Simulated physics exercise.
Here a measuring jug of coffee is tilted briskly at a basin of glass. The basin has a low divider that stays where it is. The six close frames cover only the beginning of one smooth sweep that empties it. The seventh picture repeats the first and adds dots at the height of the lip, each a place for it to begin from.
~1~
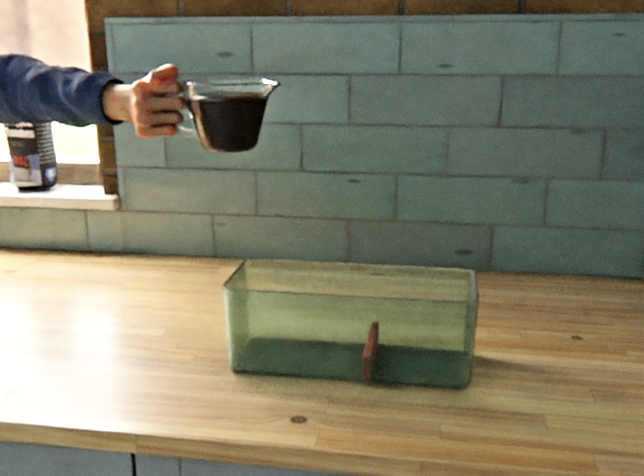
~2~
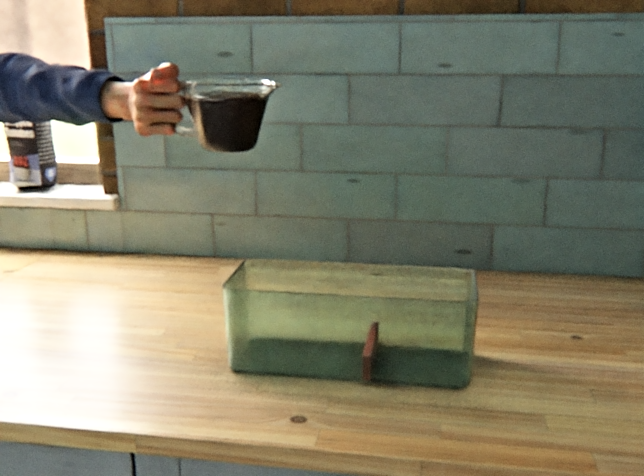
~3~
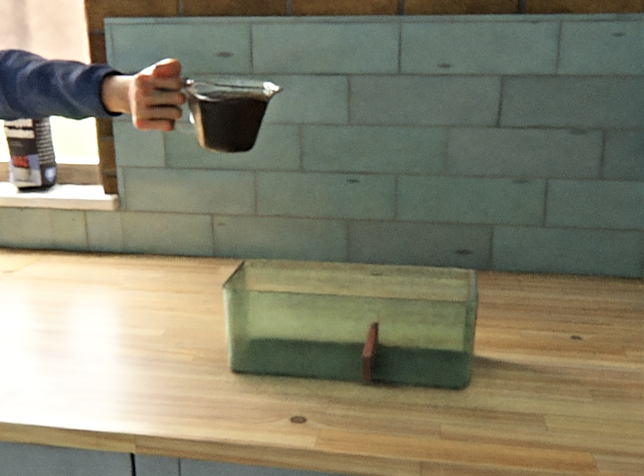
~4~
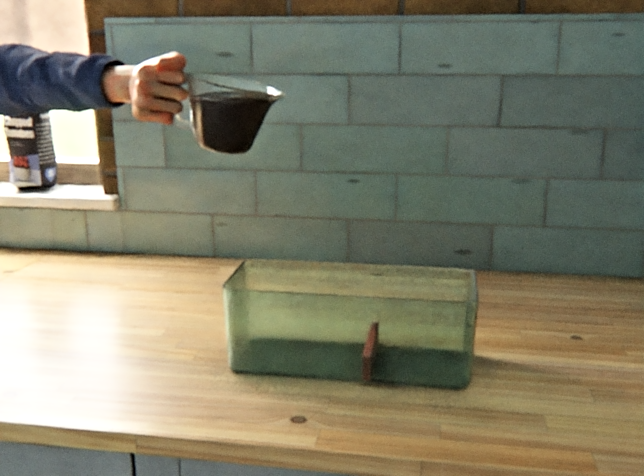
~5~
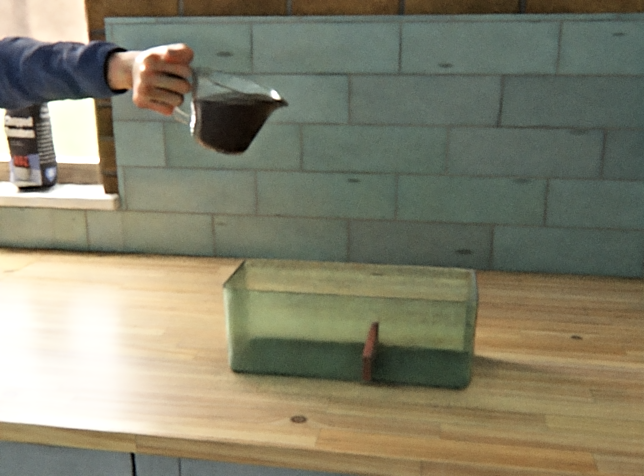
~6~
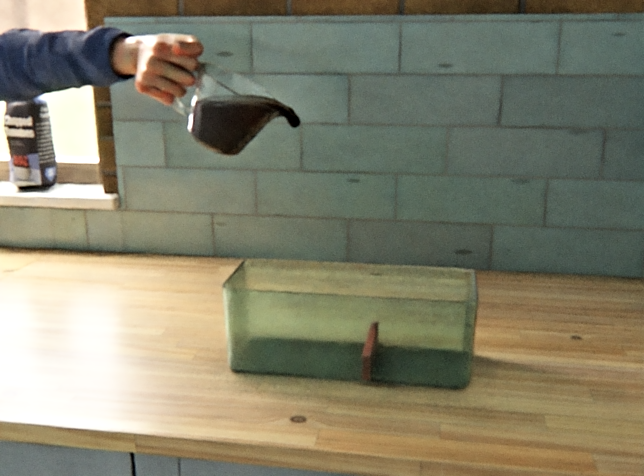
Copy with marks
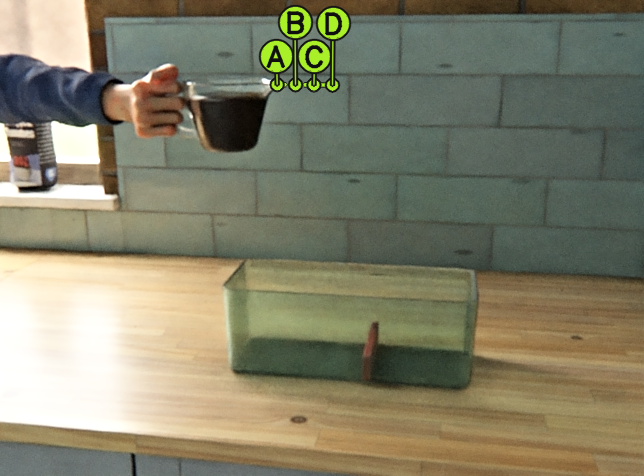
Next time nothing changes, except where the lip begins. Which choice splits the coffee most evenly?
Take C.
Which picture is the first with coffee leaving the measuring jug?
In picture 6.
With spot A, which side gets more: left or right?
The left side.
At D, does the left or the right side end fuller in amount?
The right one.
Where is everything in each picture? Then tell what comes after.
The first picture shows upright, lip at (280, 84); basin from (230, 369) to (471, 387); top of the wall at (371, 338); nothing has left yet.
The second picture shows upright, lip at (280, 85); nothing has left yet.
The third picture shows tipped about 5°, lip at (282, 90); nothing has left yet.
The fourth picture shows tipped about 12°, lip at (285, 96); nothing has left yet.
The fifth picture shows tipped about 20°, lip at (287, 105); nothing has left yet.
The sixth picture shows tipped about 30°, lip at (288, 116); coffee is over the lip, down to (296, 125).
On the marked copy, A at (277, 84); B at (295, 84); C at (313, 84); D at (332, 85).
If A is chosen, about 86 % ends left of the wall and 10 % right of it; 4 % is lost outside.
If B is chosen, about 86 % ends left of the wall and 9 % right of it; 6 % is lost outside.
If C is chosen, about 50 % ends left of the wall and 48 % right of it.
If D is chosen, about 22 % ends left of the wall and 76 % right of it.
